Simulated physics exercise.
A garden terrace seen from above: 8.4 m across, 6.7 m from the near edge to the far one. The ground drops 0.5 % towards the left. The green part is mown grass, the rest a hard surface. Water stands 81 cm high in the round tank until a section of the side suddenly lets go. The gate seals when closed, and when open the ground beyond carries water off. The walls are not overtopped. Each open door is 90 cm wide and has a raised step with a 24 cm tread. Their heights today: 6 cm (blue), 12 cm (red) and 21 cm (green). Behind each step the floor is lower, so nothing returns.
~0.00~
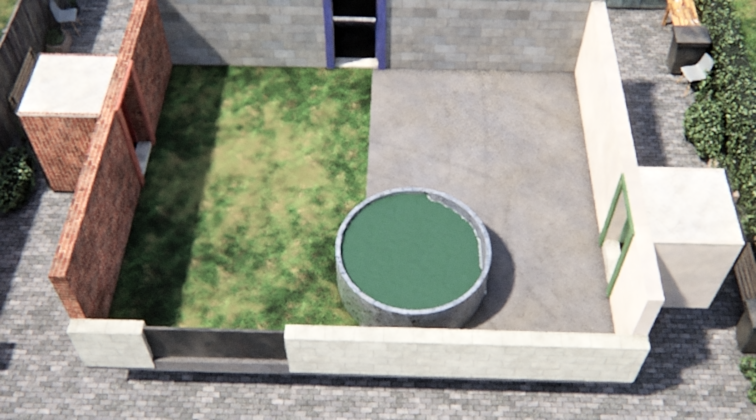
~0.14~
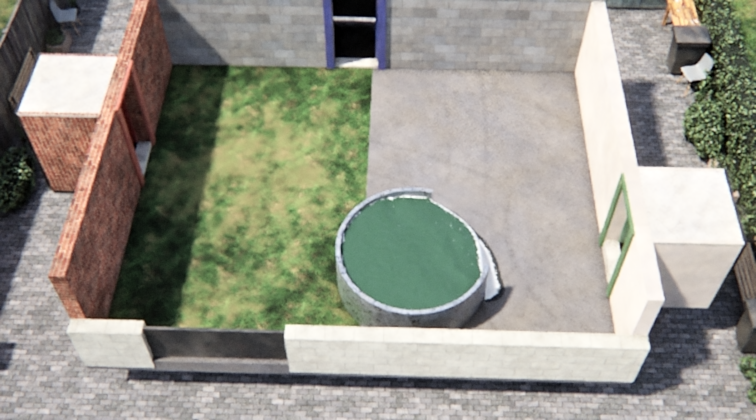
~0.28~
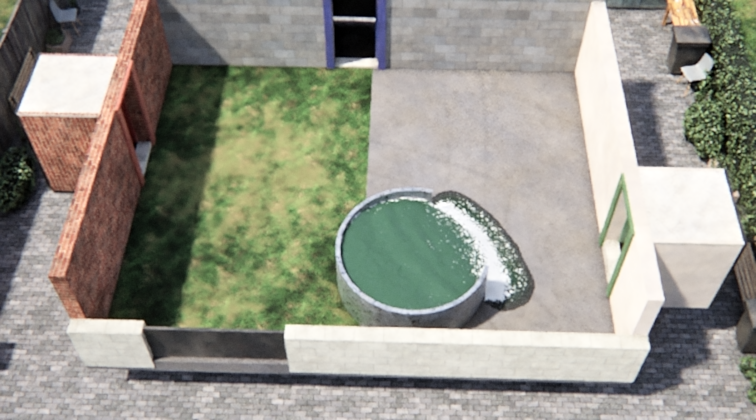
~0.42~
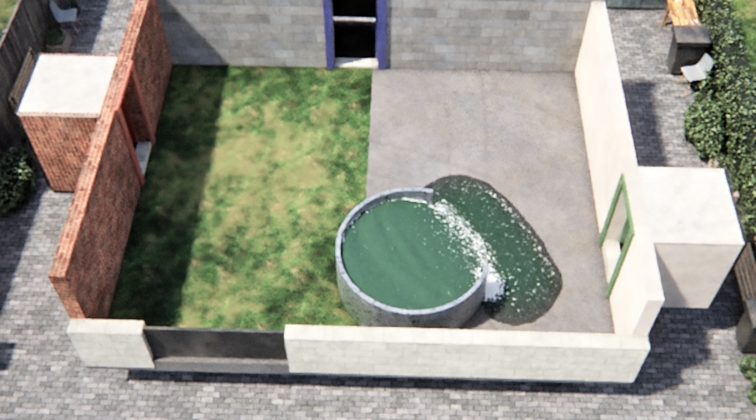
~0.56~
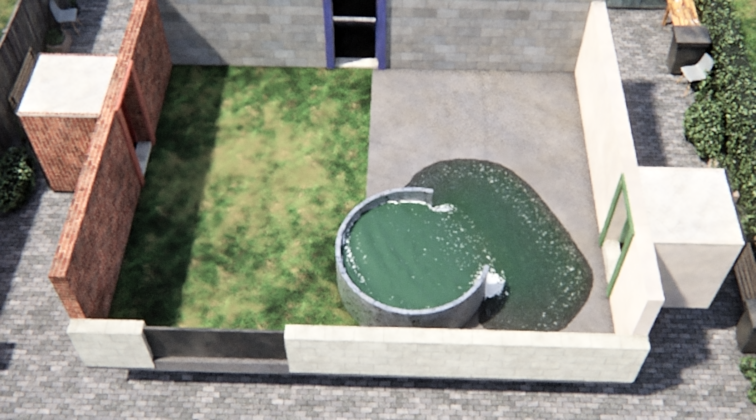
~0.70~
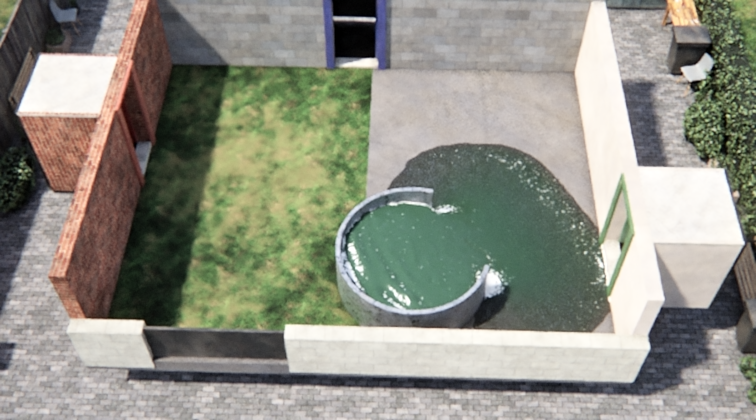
Green water poured out through a gap that opened in the right side of a round tank, foamed white, and spread in a widening dark pool across the paved half of a walled yard.
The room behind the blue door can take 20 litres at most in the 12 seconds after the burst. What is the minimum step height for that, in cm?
Some 6 cm above the ground.
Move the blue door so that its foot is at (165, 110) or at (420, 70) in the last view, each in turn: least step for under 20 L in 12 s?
Roughly 8.5 and 8.0 cm.
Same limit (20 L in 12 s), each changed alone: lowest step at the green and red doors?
Roughly 31 cm at green and 6.0 cm at red.
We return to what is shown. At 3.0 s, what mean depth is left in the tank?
Roughly 23 cm on average.
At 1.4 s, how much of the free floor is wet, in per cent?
About 30 per cent.
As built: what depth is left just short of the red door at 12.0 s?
Roughly 9.5 cm deep.
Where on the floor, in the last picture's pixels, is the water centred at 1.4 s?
At about (466, 250).
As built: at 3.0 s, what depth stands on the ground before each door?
In cm: Blue 0, red 0, green 25.
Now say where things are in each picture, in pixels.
The first frame shows the round tank at (413, 250) is whole and still, 81 cm deep; the blue door at (355, 31) is dry.
In the second frame, water pours out at (472, 241) and has run 0.3 m, to a hidden place; about 9 cm deep outside, 81 cm at the back.
In the third frame, water pours out at (472, 243) and has run 0.8 m, to (465, 199); about 12 cm deep outside, 81 cm at the back.
In the fourth frame, water pours out at (472, 244) and has run 1.3 m, to (484, 184); about 10 cm deep outside, 81 cm at the back.
In the fifth frame, the front is at (585, 266), 1.8 m from the gap at (472, 245); 6.6 m2 of floor is wet, 78 cm left at the back.
In the sixth frame, water pours out at (472, 245) and has run 2.4 m, to (530, 159); about 6 cm deep outside, 67 cm at the back; the blue door at (355, 31), 5.1 m from the gap, is still 2.8 m from the nearest water.
After 1.4 s water covers 30 % of the floor, deepest (43 cm) near (593, 225); it has not reached the blue door.
After 3.0 s water covers 35 % of the floor, deepest (44 cm) near (570, 73); it has not reached the blue door.
After 12.0 s water covers 100 % of the floor, deepest (10 cm) near (162, 108); 8 cm at the blue door, 18 litres in over its 6 cm step.
At the blue door as built, the water arrived by 3.6 s and peaked near 10 cm at 4.0 s.
With a step of 4.5 cm, 40 litres would have come in within the 12 s; with 7 cm, 8 litres. So under 20 litres takes about 6 cm.
